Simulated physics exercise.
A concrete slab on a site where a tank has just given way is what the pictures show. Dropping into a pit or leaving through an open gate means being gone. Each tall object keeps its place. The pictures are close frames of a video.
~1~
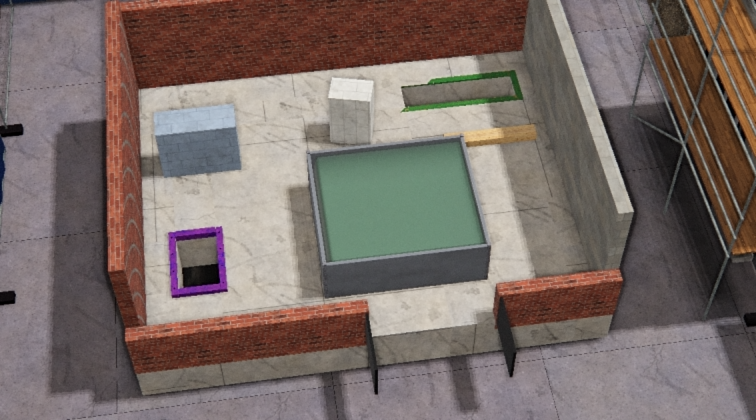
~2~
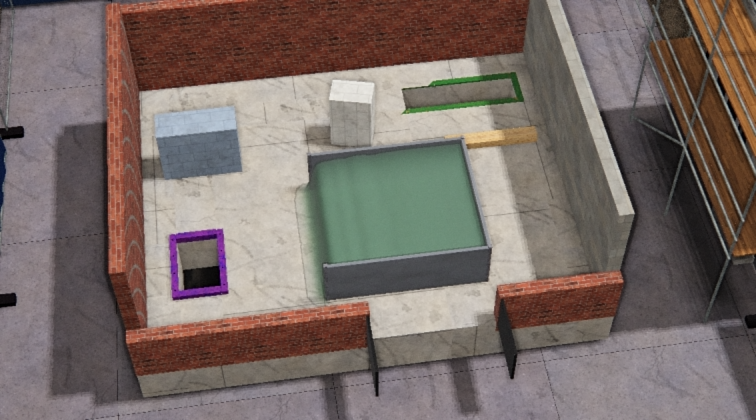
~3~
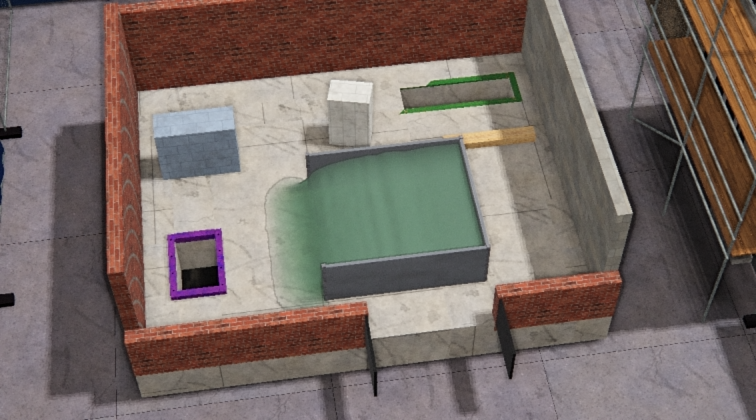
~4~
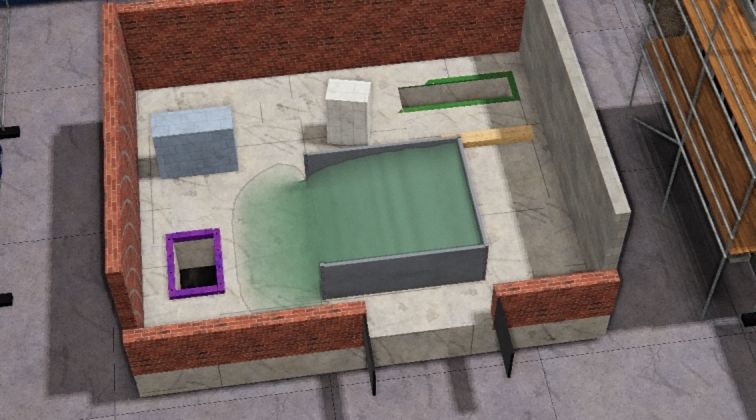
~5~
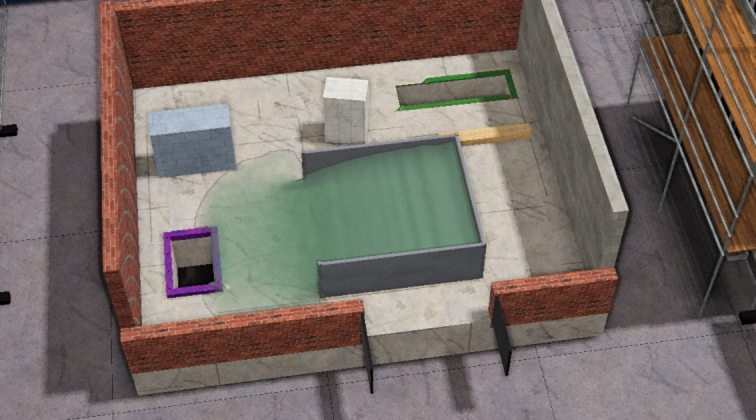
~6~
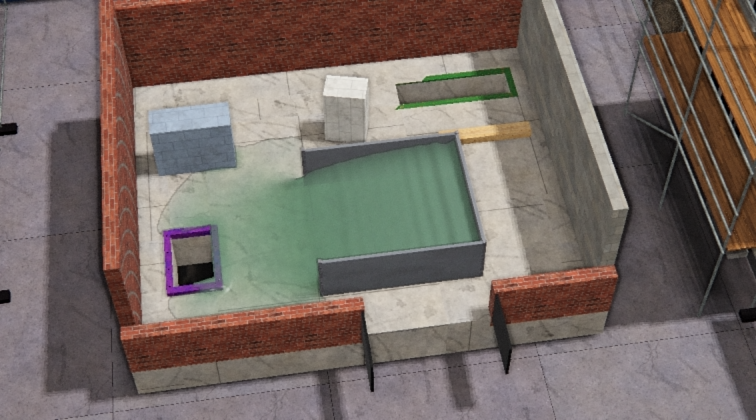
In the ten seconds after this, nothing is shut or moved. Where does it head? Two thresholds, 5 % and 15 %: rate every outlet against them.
Rating by outlet: Gate - below both, purple pit - above both, green pit - between the two.
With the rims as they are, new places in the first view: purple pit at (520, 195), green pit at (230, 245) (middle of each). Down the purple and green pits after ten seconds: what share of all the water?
Estimated shares - purple: 0 %; green: 70 %.
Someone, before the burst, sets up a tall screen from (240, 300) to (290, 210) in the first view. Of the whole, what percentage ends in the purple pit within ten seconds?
Purple: About 12 %.
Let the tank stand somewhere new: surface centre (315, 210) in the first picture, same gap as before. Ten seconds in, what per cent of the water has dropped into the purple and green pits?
Tally in per cent: Purple pit 50, green pit 6.
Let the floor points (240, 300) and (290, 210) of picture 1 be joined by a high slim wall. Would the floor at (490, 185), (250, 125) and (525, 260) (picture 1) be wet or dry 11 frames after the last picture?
Spared; swamped; spared.
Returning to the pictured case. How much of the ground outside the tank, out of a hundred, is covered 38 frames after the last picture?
Roughly 80 %.
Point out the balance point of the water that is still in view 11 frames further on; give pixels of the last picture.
I'd point to (287, 237).
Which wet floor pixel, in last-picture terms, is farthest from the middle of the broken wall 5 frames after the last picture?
My pick would be pixel (136, 142).
A moment on, water covers 35 % of the floor; the gate 0 %, the purple pit 7 %, the green pit 0 %.
Next, water covers 45 % of the floor; the gate 0 %, the purple pit 16 %, the green pit 0 %.
Then, water covers 45 % of the floor; the gate 0 %, the purple pit 30 %, the green pit 0 %.
Later, water covers 80 % of the floor; the gate 0 %, the purple pit 40 %, the green pit 1 %.
In the end, water covers 90 % of the floor; the gate 3 %, the purple pit 41 %, the green pit 7 %.
